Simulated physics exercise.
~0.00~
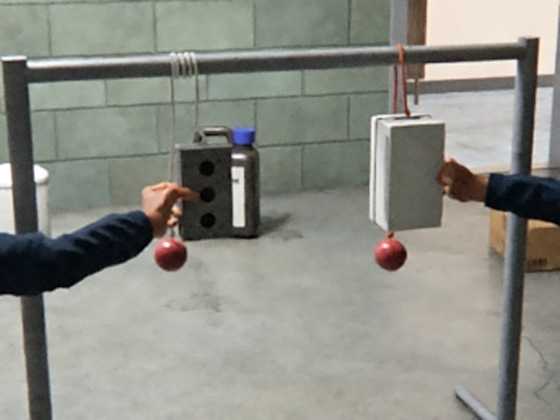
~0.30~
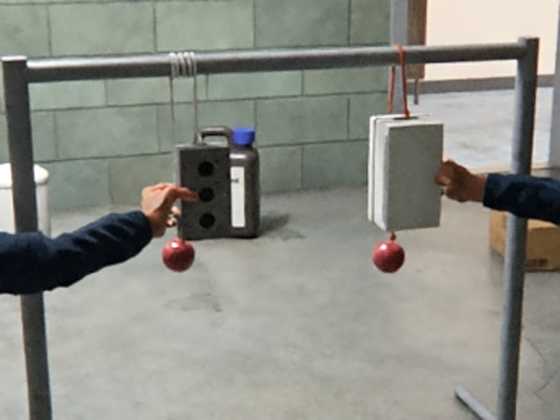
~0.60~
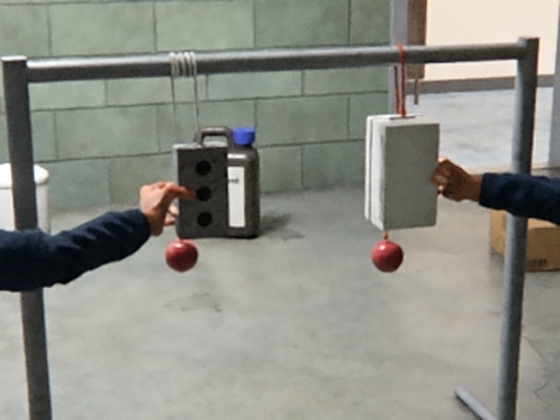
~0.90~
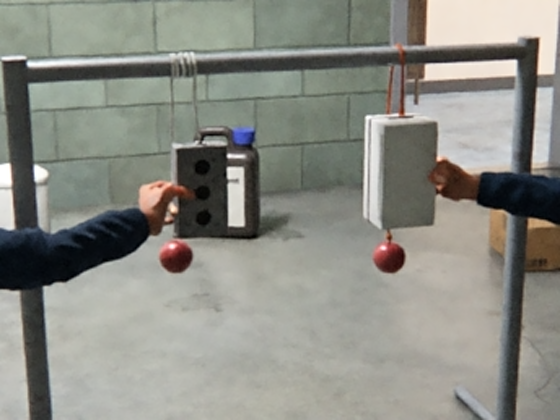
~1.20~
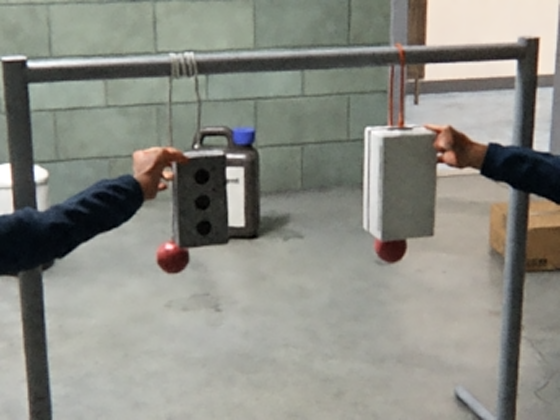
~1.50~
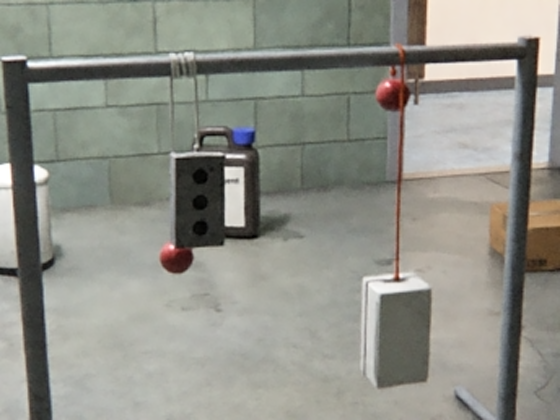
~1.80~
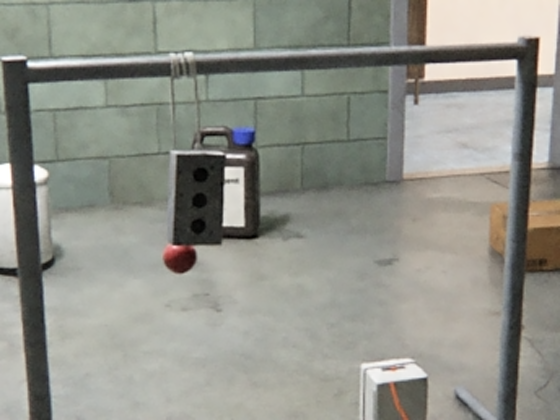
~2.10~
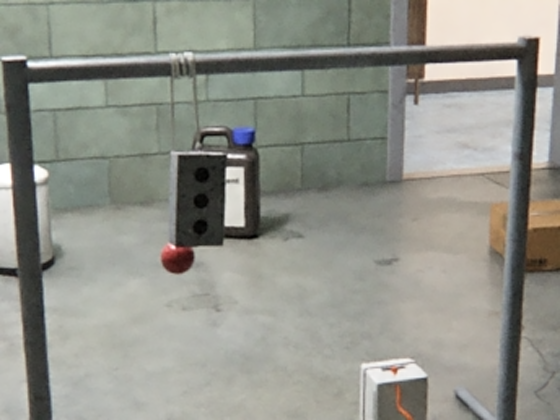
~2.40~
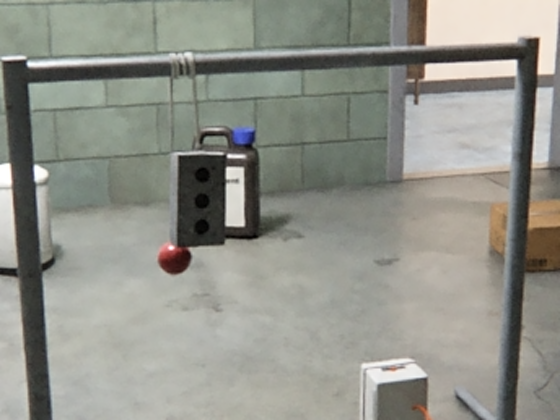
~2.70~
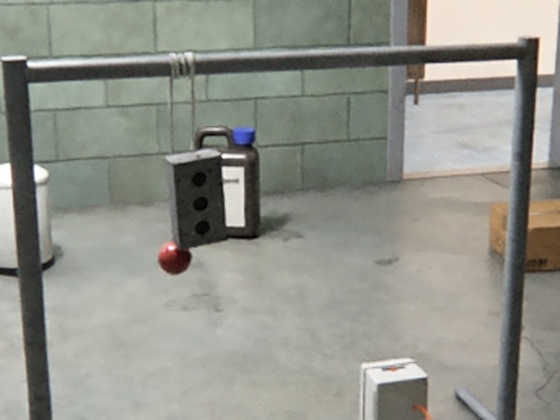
The white case drops to the floor after hands let go, while the paver stays hanging.
